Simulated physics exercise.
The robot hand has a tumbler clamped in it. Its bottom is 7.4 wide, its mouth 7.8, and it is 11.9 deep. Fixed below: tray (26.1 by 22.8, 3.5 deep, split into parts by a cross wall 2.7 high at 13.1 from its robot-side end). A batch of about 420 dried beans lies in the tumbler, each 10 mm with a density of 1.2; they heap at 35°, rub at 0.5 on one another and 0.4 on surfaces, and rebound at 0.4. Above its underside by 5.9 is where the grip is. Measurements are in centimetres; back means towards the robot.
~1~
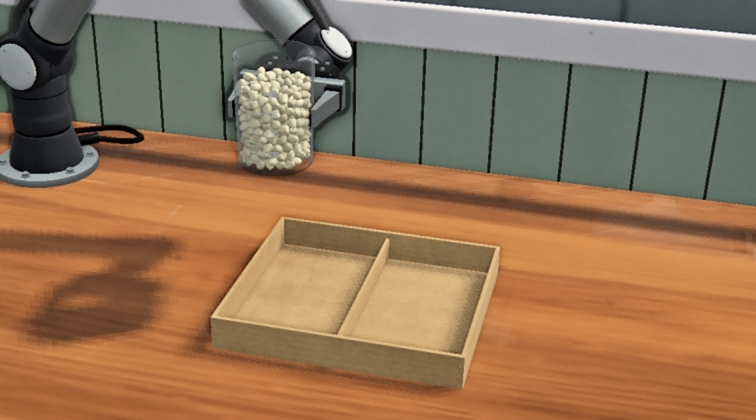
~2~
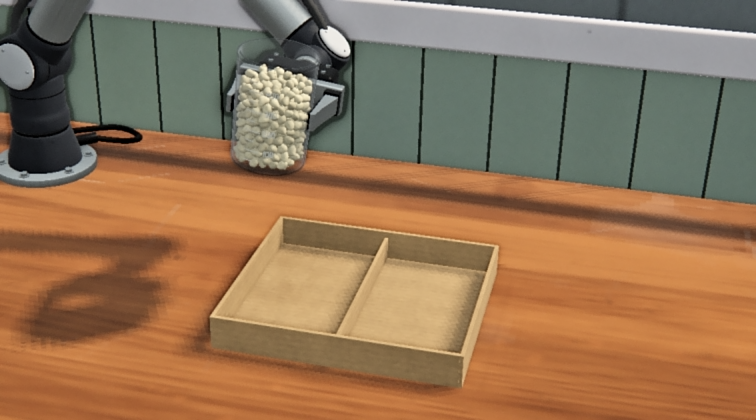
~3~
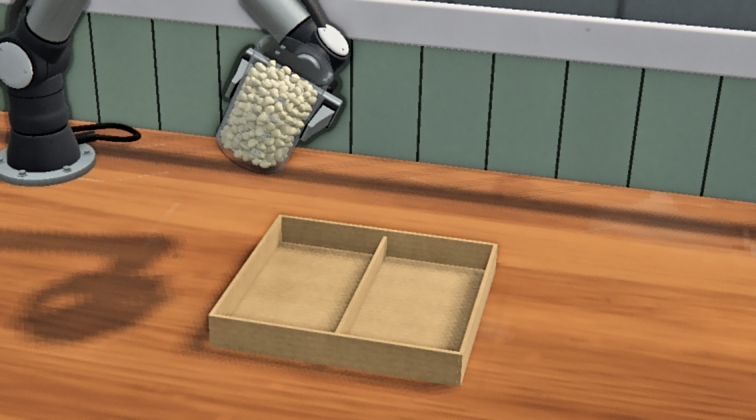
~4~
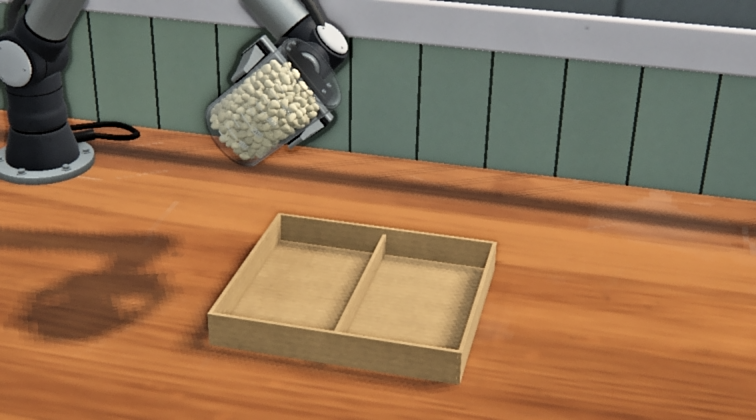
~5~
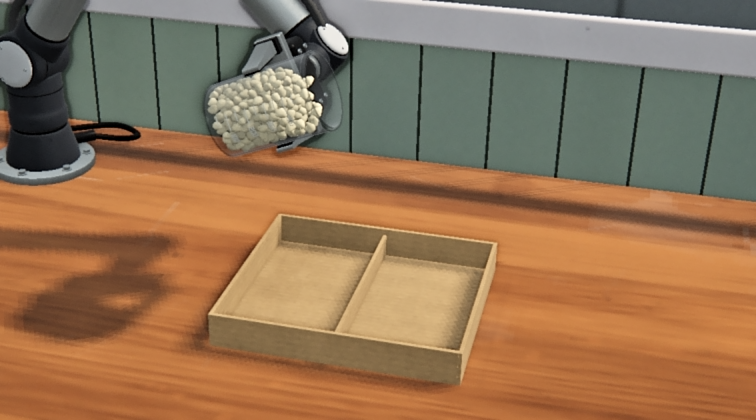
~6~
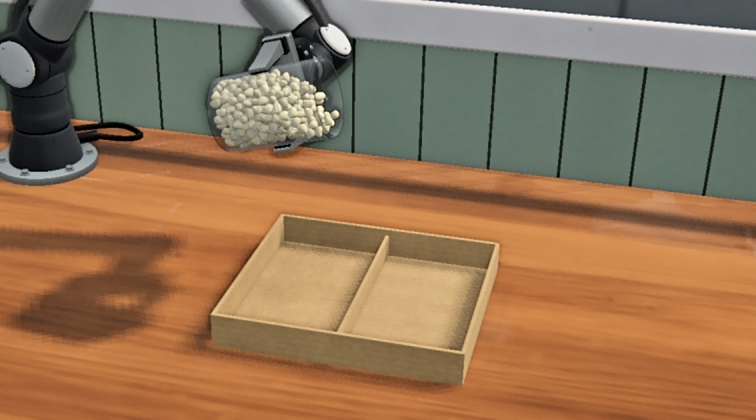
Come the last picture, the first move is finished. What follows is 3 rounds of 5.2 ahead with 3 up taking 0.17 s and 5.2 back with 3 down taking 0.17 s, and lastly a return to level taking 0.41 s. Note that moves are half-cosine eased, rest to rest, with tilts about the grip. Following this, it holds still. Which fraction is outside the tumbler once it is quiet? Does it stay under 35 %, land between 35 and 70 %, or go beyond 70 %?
It lands between 35 and 70 %.
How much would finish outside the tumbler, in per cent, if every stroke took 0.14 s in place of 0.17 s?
Estimate: Near 75 per cent.
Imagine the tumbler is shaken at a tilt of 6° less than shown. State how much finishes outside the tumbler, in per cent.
Roughly 40 percent.
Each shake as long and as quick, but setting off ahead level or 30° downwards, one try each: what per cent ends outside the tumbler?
Roughly 40 per cent, then 15 per cent.
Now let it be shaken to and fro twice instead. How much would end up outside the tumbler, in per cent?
Estimate for that case: 45 %.
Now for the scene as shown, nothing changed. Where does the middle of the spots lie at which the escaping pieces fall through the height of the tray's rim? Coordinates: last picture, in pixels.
Check roughly (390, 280) in the last picture.
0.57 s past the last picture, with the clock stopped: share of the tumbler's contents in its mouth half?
I'd guess about 60 percent of it.
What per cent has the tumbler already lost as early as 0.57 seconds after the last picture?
By then near 25 % is out.
Then, 0.57 s on, tilted 74° forward, highest piece 26 above the table; 305 in the tumbler, 79 in the far-side part, 20 in the robot-side part, 14 in flight or on a rim.
Then, 1.14 s on, tilted 59° forward, highest piece 24 above the table; 184 in the tumbler, 175 in the far-side part, 55 in the robot-side part, 1 on the table or floor, 3 in flight or on a rim.
Then, 1.63 s on, level, highest piece 24 above the table; 184 in the tumbler, 177 in the far-side part, 56 in the robot-side part, 1 on the table or floor.
Then, 2.68 s on, level, highest piece 24 above the table; 184 in the tumbler, 177 in the far-side part, 56 in the robot-side part, 1 on the table or floor.
In the end, 184 in the tumbler, 177 in the far-side part, 56 in the robot-side part, 1 on the table or floor. That is 56 % outside the tumbler.
